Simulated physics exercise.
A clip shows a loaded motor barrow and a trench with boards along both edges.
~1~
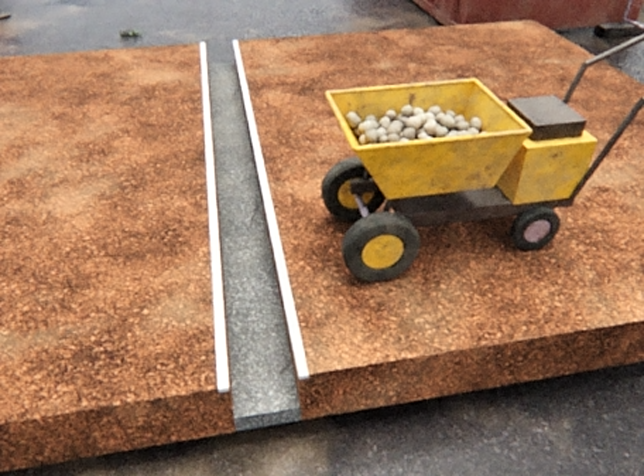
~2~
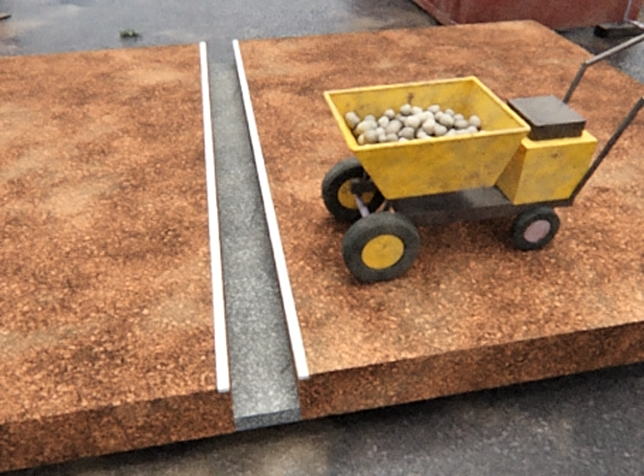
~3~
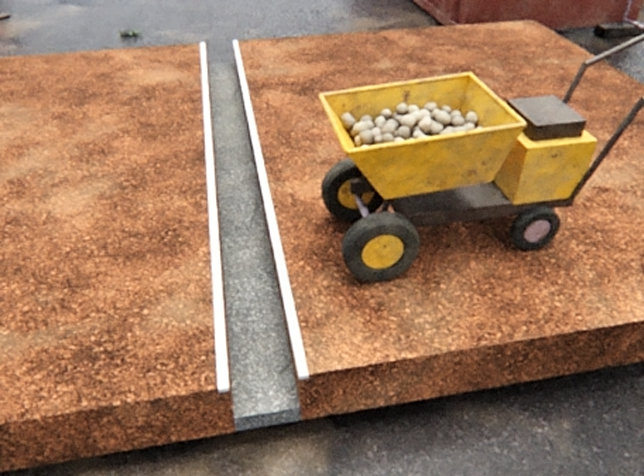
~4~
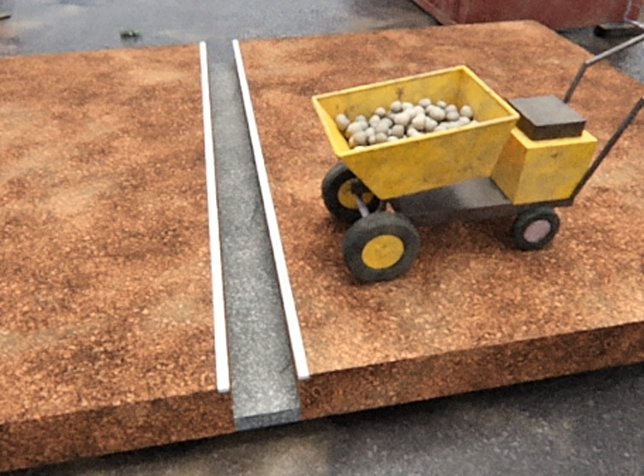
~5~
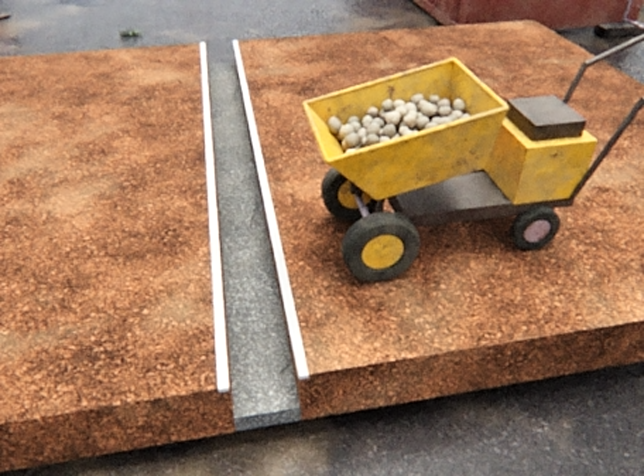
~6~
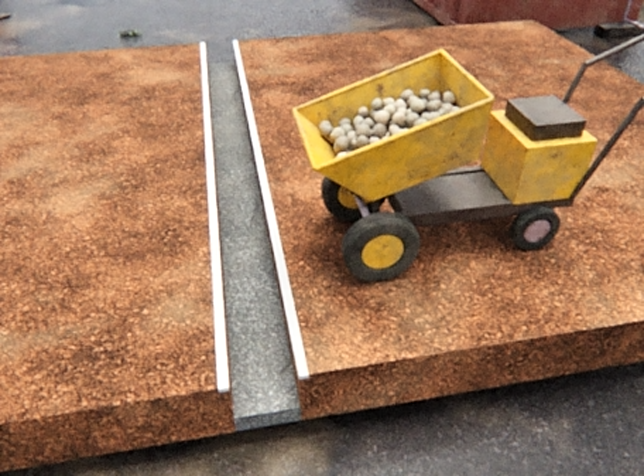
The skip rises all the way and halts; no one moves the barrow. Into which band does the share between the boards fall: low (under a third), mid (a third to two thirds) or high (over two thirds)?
The high band.
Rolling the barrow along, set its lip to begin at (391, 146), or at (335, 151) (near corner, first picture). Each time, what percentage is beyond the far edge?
0 % for the first, 50 % for the second.
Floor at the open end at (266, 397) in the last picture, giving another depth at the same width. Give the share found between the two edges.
70 %, roughly.
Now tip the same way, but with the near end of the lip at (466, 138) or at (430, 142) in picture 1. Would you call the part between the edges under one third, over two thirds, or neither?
Try 1, less than a third; try 2, one to two thirds.
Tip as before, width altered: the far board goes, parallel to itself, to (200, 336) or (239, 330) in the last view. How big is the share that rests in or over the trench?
100 and 50 percent.
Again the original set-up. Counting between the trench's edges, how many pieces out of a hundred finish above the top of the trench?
Roughly 0 %.
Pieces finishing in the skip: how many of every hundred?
That comes to about 0 per cent or so.
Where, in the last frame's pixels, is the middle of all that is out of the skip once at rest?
About (239, 281).
Shortly afterwards, skip tipped steeply; the whole lot in the skip.
Next, skip tipped right over; the bulk in the skip; a little in or heaped over the trench; a little beyond it; only a few falling.
Some moments later, skip tipped right over; a little in the skip; near two thirds in or heaped over the trench; near a quarter beyond it.
In the end, skip tipped right over; the bulk in or heaped over the trench; near a quarter beyond it.
